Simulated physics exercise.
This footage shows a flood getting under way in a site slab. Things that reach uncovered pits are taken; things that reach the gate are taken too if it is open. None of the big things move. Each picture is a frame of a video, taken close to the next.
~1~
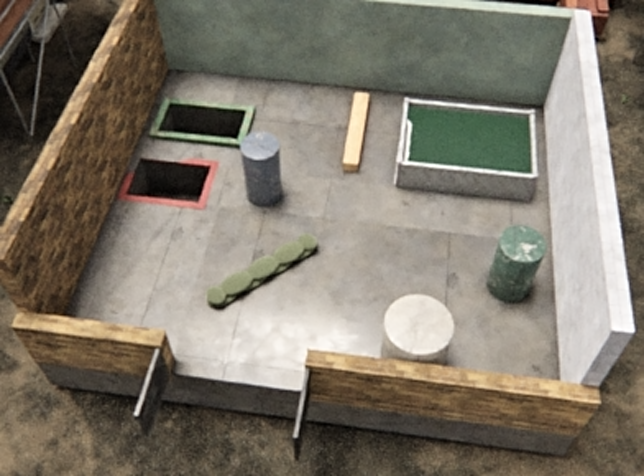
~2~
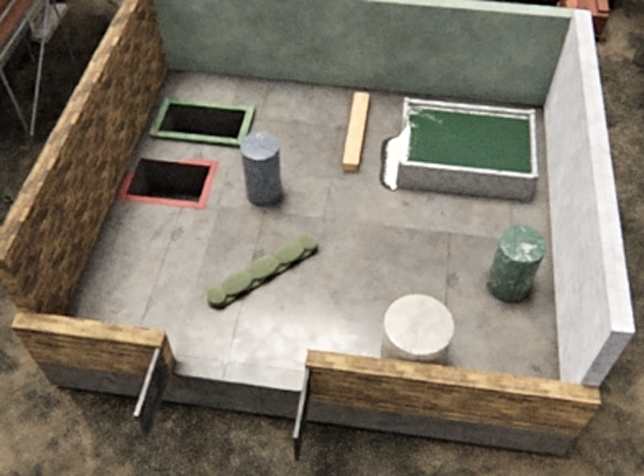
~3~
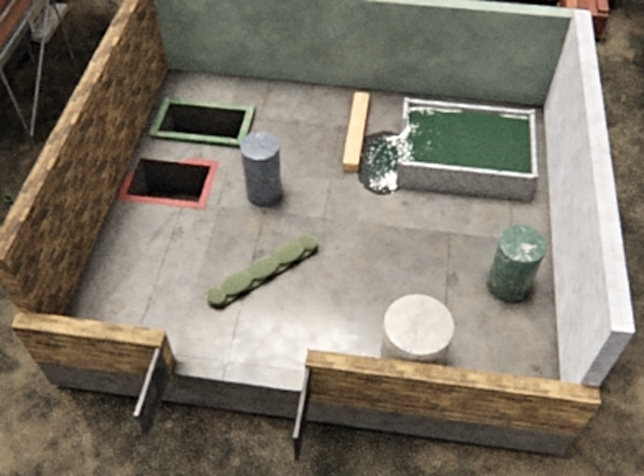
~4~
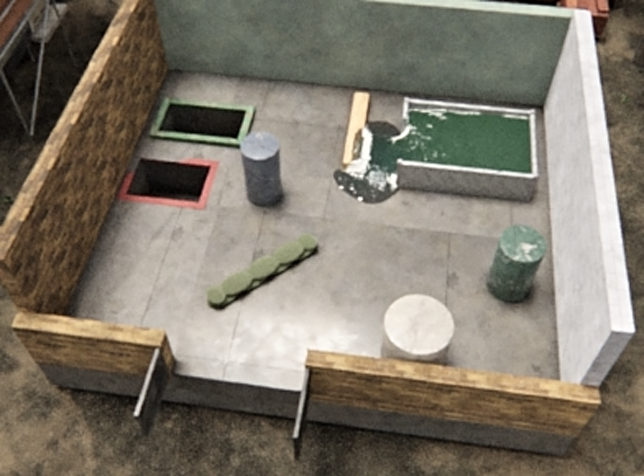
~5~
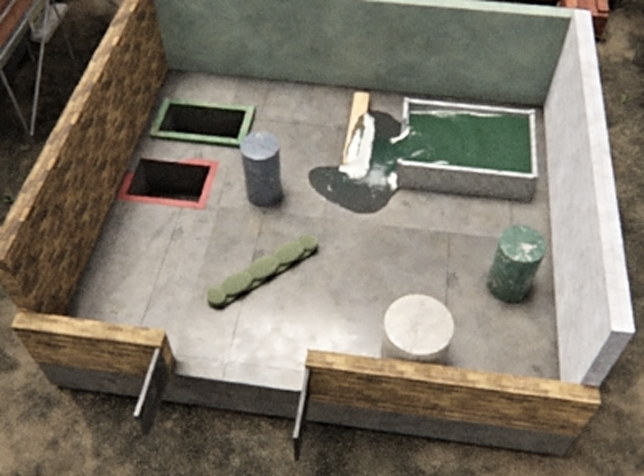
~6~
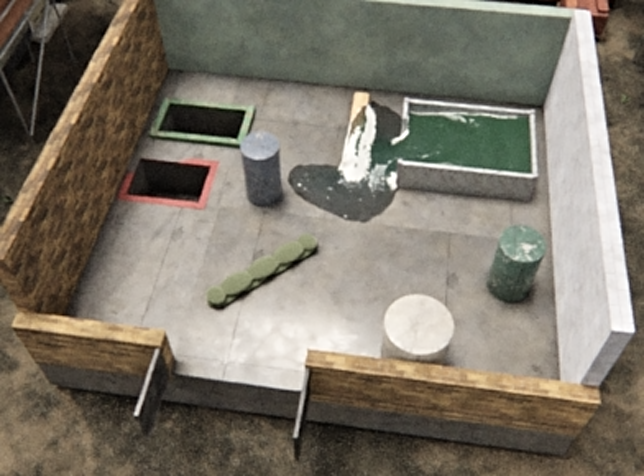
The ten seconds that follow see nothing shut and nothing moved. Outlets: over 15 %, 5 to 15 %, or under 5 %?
My prediction: The gate swallows five to fifteen per cent; the green pit swallows below five per cent; the red pit swallows five to fifteen per cent.
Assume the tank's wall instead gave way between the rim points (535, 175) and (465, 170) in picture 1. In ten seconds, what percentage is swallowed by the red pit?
Per cent to red: 0.
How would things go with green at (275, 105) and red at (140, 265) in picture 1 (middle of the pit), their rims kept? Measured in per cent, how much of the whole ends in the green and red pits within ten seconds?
Per cent: Green 0, red 20.
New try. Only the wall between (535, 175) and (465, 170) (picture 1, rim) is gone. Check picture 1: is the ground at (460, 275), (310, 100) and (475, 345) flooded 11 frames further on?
Listed in order, they come out sitting in a pool, without a puddle and sitting in a pool.
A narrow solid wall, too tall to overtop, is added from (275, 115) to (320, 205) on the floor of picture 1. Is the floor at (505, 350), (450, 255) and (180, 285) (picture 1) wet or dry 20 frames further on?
Taken in turn, the three points are unsoaked, unsoaked and soaked.
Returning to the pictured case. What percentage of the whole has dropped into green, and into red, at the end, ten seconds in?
I reckon close to 0 % and close to 8 % respectively.
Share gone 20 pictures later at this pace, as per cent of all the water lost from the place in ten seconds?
My figure: 10 percent.
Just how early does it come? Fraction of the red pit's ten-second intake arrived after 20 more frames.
Estimate: Roughly 15 %.
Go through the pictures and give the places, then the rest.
The first frame shows the open tank at (467, 140) is whole and still.
In the second frame, water pours out at (402, 157) and has run to (387, 185).
In the third frame, water pours out at (402, 157) and has run to (366, 183).
In the fourth frame, water pours out at (402, 158) and has run to (341, 180).
In the fifth frame, the front is at (316, 180), out from the gap at (402, 157).
In the sixth frame, water pours out at (402, 157) and has run to (297, 183).
A moment on, water covers 15 % of the floor; the gate 0 %, the green pit 0 %, the red pit 0 %.
Next, water covers 35 % of the floor; the gate 0 %, the green pit 0 %, the red pit 0 %.
Then, water covers 50 % of the floor; the gate 0 %, the green pit 0 %, the red pit 1 %.
Later, water covers 65 % of the floor; the gate 3 %, the green pit 0 %, the red pit 3 %.
In the end, water covers 80 % of the floor; the gate 9 %, the green pit 0 %, the red pit 8 %.
